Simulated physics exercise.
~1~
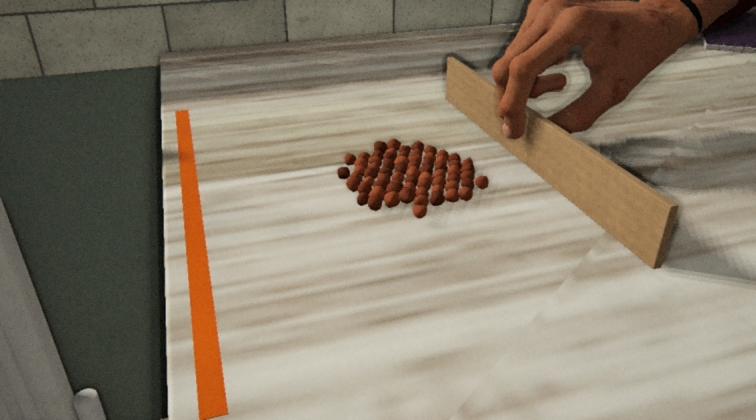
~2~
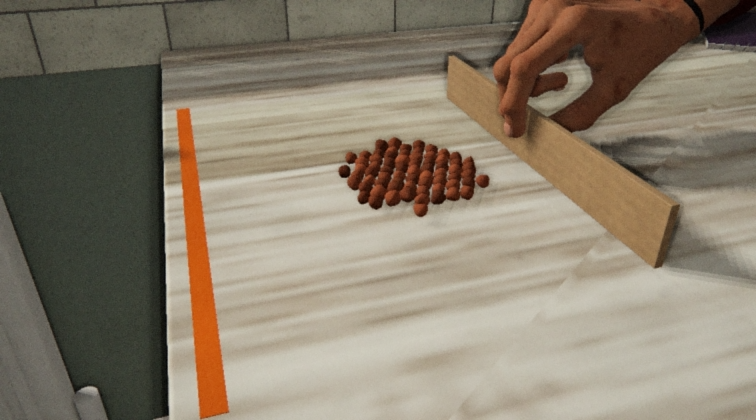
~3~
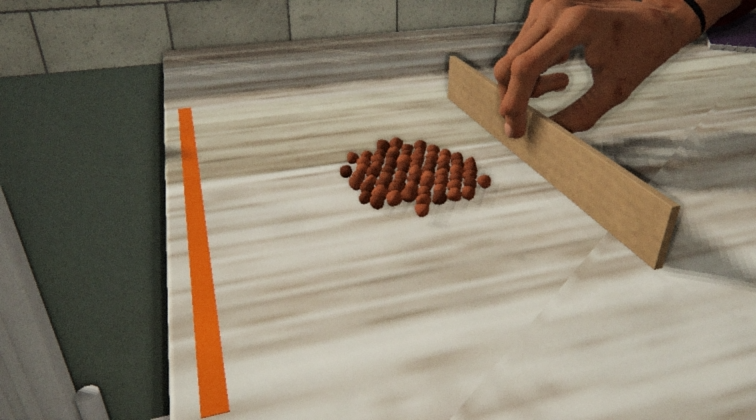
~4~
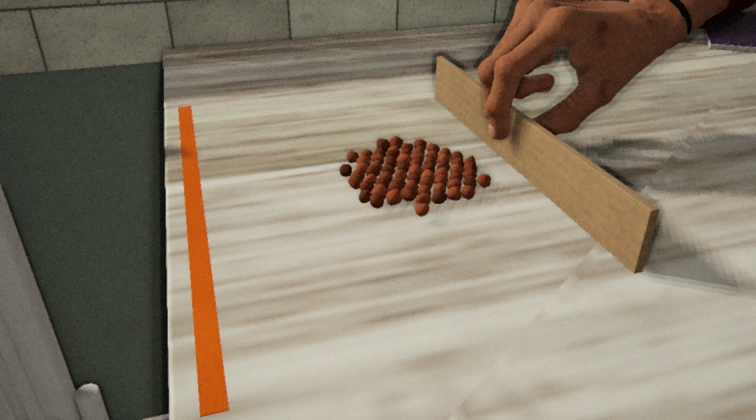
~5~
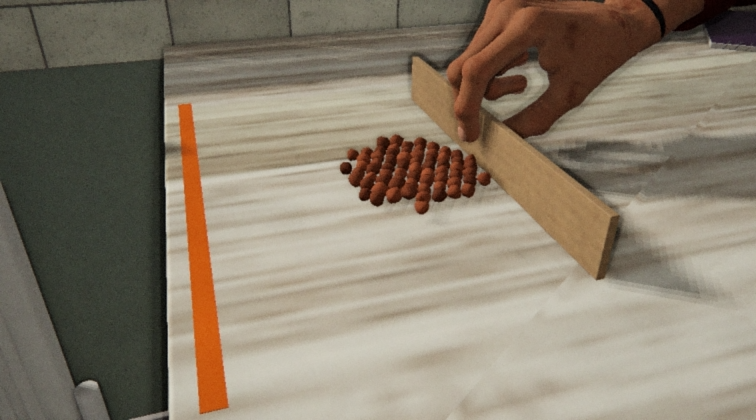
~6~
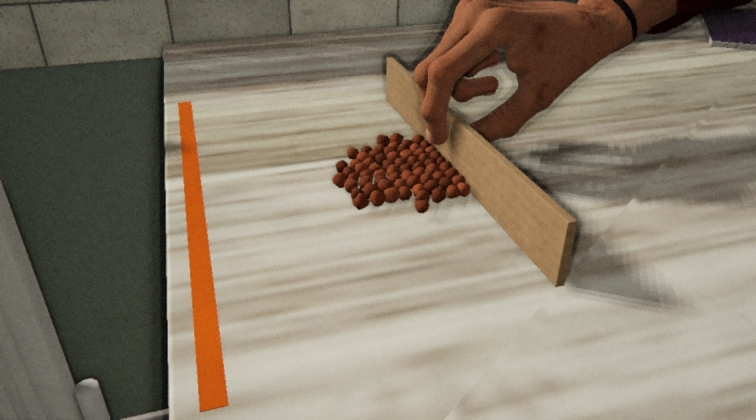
A thin wooden strip, held upright by a hand at the upper right, rests at first, then slides left across the table until it presses into a pile of small balls and nudges them slightly closer together. The balls are reddish-brown, lying mid-table, with orange tape along the left edge. The pale, grey-streaked tabletop is seen from above at an angle, beside a block wall, in a nearly steady view.
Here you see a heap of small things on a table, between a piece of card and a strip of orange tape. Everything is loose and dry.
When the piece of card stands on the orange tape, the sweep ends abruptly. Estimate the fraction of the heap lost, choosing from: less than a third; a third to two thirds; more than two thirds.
Topping two thirds.
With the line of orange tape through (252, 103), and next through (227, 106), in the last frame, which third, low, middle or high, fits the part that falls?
First try: Under a third; second try: Under a third.
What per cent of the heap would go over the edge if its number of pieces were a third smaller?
Estimate: Around 100 %.
Soon, piece of card still moving, near (318, 132); heap all on the table, its front near (229, 190).
A while on, piece of card stopped at the orange tape; heap about two thirds over the edge.
Towards the end, piece of card stopped at the orange tape; heap all over the edge.
Finally, piece of card stopped at the orange tape; heap all over the edge.
